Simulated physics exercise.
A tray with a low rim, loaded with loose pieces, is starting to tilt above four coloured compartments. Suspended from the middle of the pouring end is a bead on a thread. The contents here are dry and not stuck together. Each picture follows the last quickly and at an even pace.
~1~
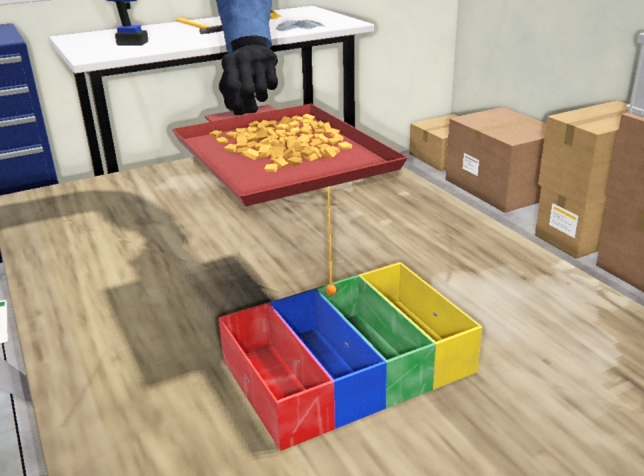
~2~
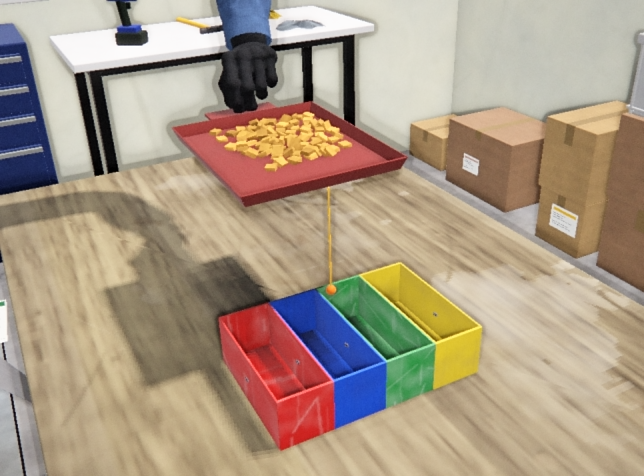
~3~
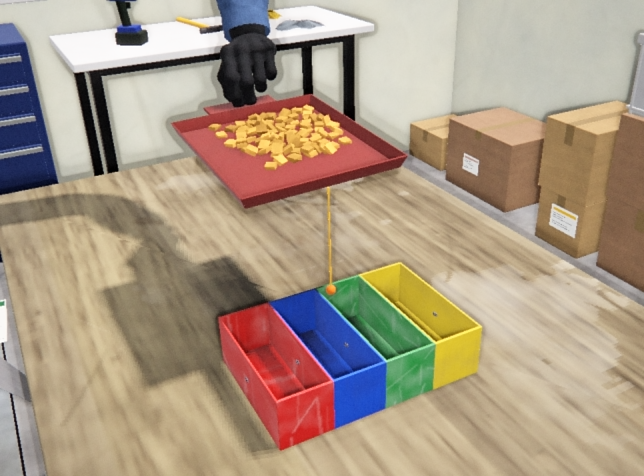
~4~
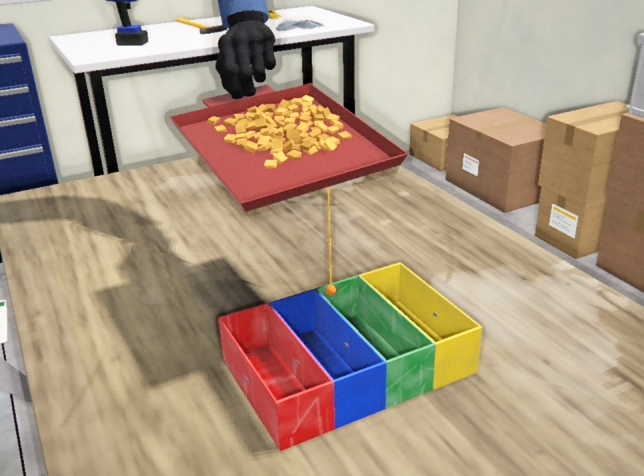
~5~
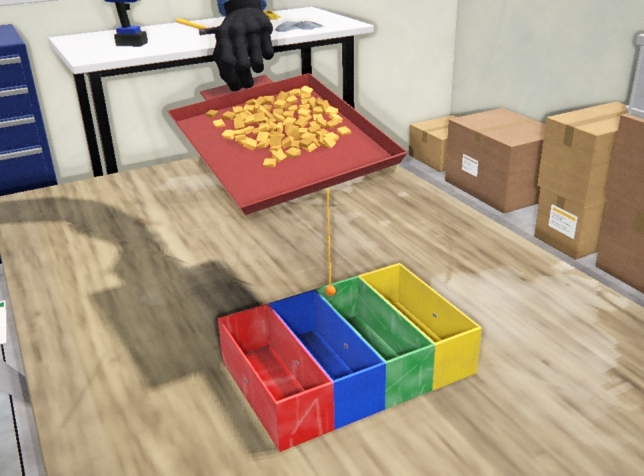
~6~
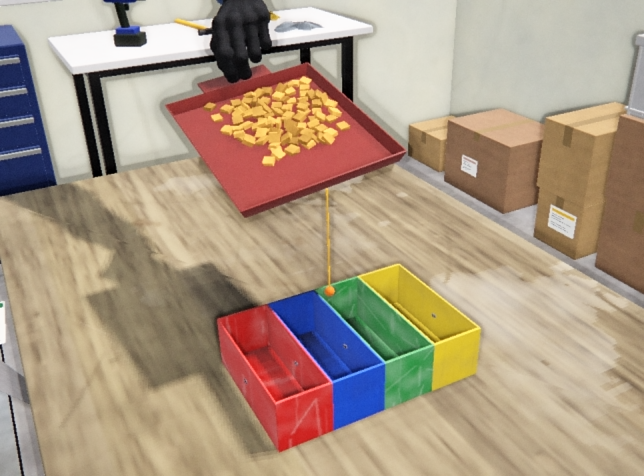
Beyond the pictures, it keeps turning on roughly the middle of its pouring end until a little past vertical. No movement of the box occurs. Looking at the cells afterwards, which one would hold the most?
The red cell would hold the most.
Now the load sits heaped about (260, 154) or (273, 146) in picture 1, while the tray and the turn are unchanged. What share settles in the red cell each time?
Respectively 90 and 80 in a hundred.
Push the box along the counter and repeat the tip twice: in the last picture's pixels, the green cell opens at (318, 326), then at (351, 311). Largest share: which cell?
Result 1: The blue one; result 2: That red cell.
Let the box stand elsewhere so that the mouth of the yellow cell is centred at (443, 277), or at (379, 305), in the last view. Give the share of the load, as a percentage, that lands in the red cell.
It comes to roughly 30 per cent in one try and roughly 20 per cent in the next.
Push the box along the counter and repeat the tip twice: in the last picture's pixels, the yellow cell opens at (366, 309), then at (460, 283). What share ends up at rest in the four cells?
You'd see roughly 100 per cent first and roughly 10 per cent second.
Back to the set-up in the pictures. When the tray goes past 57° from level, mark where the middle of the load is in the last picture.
Roughly (263, 204).
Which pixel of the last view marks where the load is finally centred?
Roughly at pixel (266, 369).
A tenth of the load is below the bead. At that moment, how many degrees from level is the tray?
Angle: Close to 60°.
Just after the last frame, tray tipped steeply; the larger part on the tray; just a few in the red cell; roughly a quarter falling or outside the box.
A moment on, tray tipped right over; roughly a third on the tray; roughly a quarter in the red cell; about a tenth in the blue cell; roughly a quarter falling or outside the box.
Further on, tray tipped past a quarter turn; the larger part in the red cell; roughly a quarter in the blue cell; just a few falling or outside the box.
When it is over, tray tipped past a quarter turn; the larger part in the red cell; roughly a quarter in the blue cell; not one in the green cell; not one in the yellow cell; just a few outside the box.
